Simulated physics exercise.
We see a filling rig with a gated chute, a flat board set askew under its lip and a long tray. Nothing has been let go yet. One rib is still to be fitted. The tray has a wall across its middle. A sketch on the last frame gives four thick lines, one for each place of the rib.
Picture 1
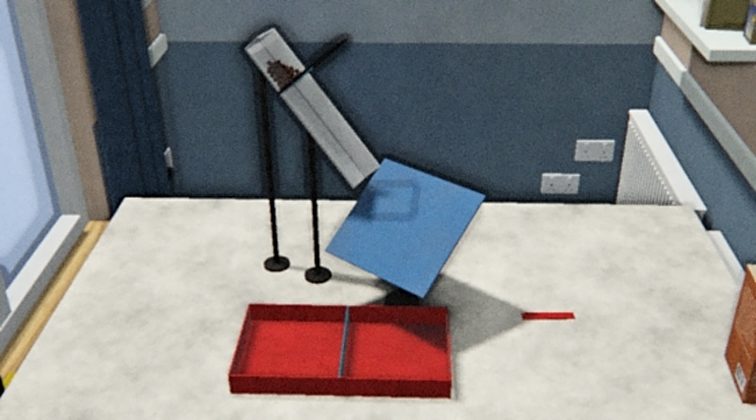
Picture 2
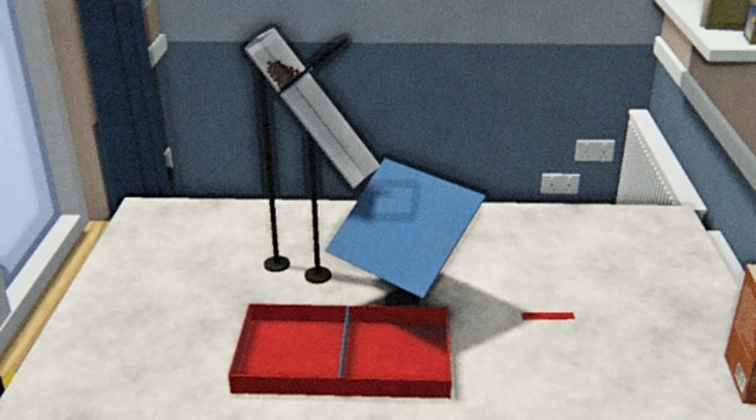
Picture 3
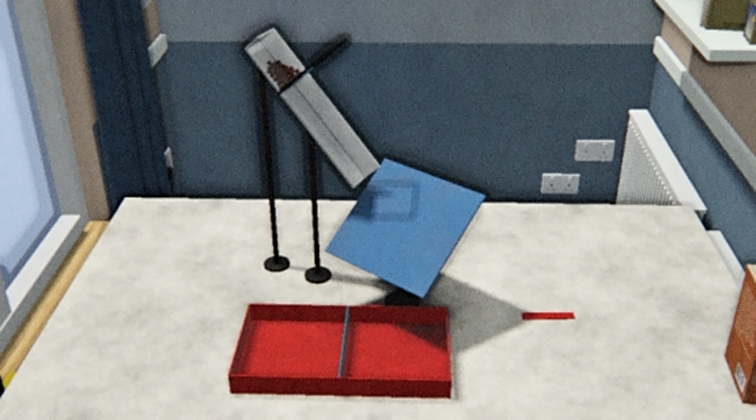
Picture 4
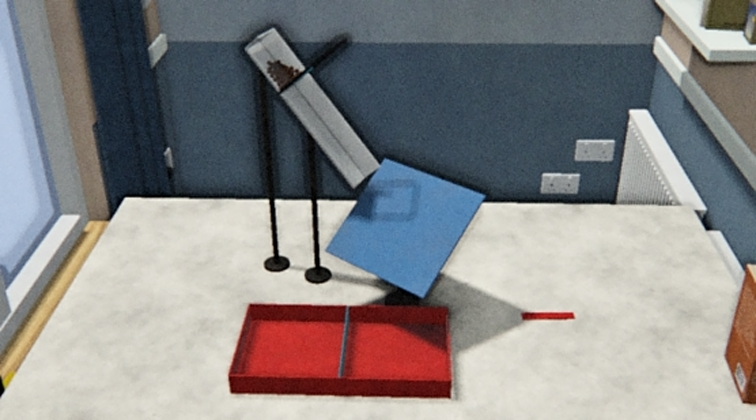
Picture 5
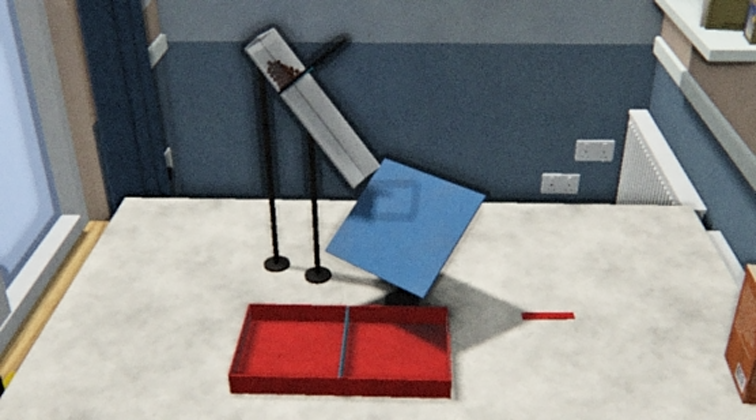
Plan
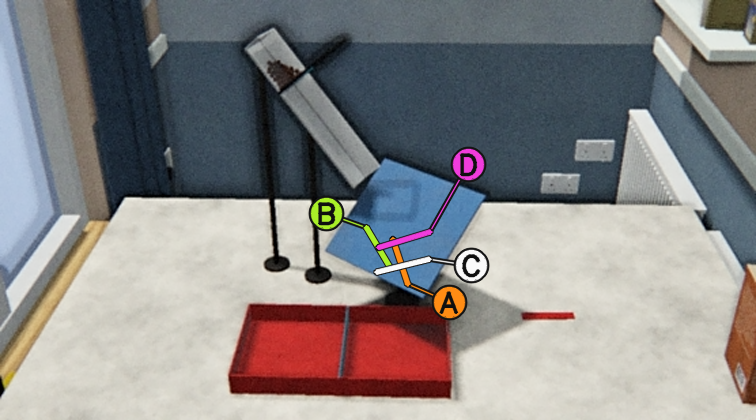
The clip shows a steep gated chute on black stands holding small brown pieces behind its gate, above a tilted blue board and a red tray divided by a wall across its middle; nothing visibly moves throughout.
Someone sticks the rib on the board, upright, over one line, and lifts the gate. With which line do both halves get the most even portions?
Best: C.
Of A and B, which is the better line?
Here it is line A.
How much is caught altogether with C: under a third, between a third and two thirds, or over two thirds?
Over two thirds.
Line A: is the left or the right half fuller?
More lands on the right.
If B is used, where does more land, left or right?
More lands on the right.
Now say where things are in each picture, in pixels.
In the first picture, load behind the gate at (285, 74), allspice berries; lip of the chute at (360, 182), sloping steeply.
In the second picture, middle of the board at (403, 224), tilted fairly steeply; middle of its low edge at (371, 273); of its high edge at (433, 176).
In the third picture, front corners of the tray at (228, 375) and (451, 380); front end of its middle wall at (339, 378); gate still shut at (304, 74).
In the fourth picture, middle of the load at (285, 74); lip at (360, 182).
In the fifth picture, middle of the load at (285, 74); lip at (360, 182).
On the marked copy, line A from (392, 239) to (407, 284); line B from (366, 227) to (389, 265); line C from (429, 259) to (376, 272); line D from (429, 232) to (378, 247).
With A, of what is caught, about a third in the left half, about two thirds in the right.
With B, of what is caught, none in the left half, all in the right.
With C, of what is caught, about half in the left half, about half in the right.
With D, of what is caught, nearly all in the left half, a small part in the right.
